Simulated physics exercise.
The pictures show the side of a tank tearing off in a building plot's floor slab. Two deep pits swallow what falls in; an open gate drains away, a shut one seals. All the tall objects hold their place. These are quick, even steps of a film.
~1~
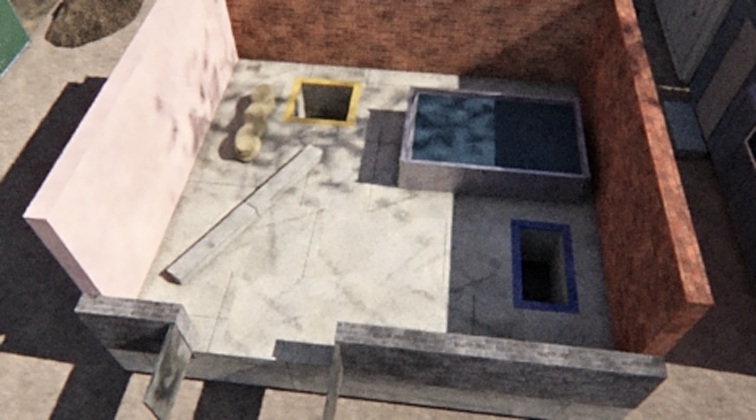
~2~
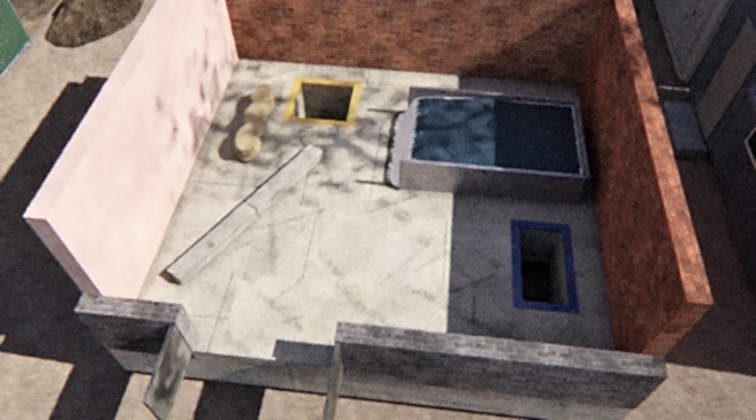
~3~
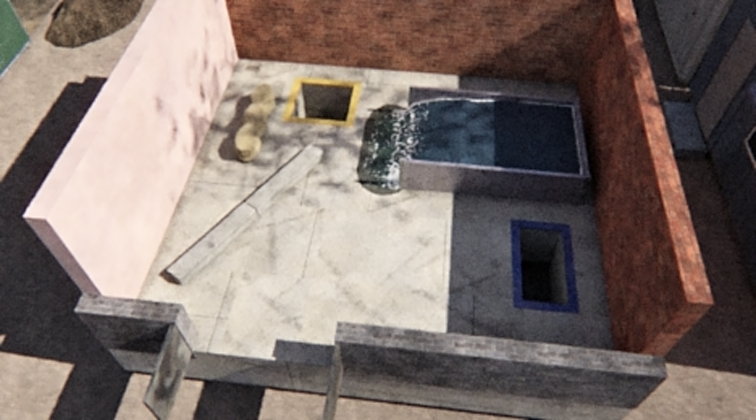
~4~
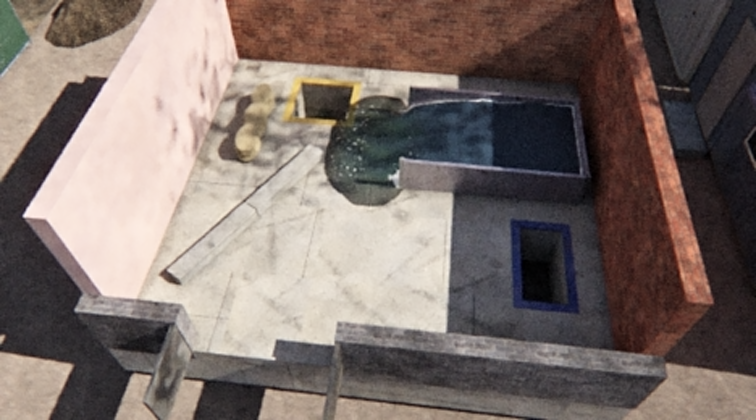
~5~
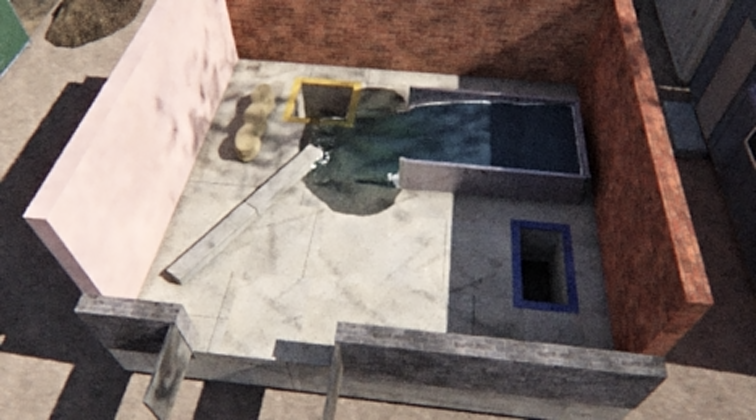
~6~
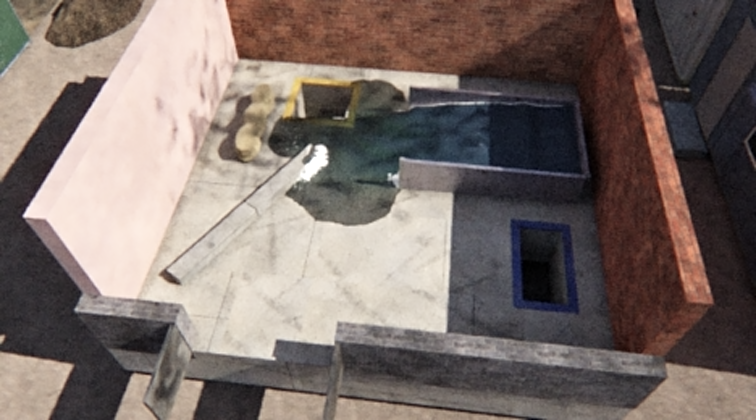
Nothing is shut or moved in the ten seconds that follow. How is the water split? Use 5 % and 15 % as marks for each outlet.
One by one: The gate takes above 15 %; the blue pit takes not even 5 %; the yellow pit takes above 15 %.
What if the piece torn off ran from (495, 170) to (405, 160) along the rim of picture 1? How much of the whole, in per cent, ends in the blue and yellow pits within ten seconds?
Per cent: Blue 20, yellow 2.
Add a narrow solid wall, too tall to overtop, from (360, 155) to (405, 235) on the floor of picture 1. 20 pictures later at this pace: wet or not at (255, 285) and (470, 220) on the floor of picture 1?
In that order: Not flooded, covered.
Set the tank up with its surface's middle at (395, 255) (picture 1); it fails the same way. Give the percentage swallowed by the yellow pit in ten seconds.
Roughly, in per cent: Yellow 20.
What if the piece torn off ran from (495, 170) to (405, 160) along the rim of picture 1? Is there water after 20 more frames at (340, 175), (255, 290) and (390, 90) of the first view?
In that order: No water, under water, no water.
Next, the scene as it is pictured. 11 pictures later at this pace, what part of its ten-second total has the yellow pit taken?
I make it 30 per cent.
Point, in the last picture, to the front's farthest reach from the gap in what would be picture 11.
Around (237, 250).
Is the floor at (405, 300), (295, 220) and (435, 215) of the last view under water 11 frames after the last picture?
In that order: Not flooded, covered, free of water.
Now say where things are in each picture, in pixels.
In the first frame, the water tank at (493, 133) is whole and still.
In the second frame, water pours out at (408, 142) and has run to (394, 185).
In the third frame, the front is at (377, 190), out from the gap at (408, 143).
In the fourth frame, the front is at (350, 110), out from the gap at (408, 143).
In the fifth frame, water pours out at (408, 143) and has run to (308, 177).
In the sixth frame, the front is at (280, 127), out from the gap at (408, 143).
A moment on, water covers 20 % of the floor; the gate 0 %, the blue pit 0 %, the yellow pit 5 %.
Next, water covers 35 % of the floor; the gate 0 %, the blue pit 0 %, the yellow pit 13 %.
Then, water covers 45 % of the floor; the gate 4 %, the blue pit 0 %, the yellow pit 26 %.
Later, water covers 50 % of the floor; the gate 14 %, the blue pit 0 %, the yellow pit 38 %.
In the end, water covers 60 % of the floor; the gate 21 %, the blue pit 0 %, the yellow pit 45 %.
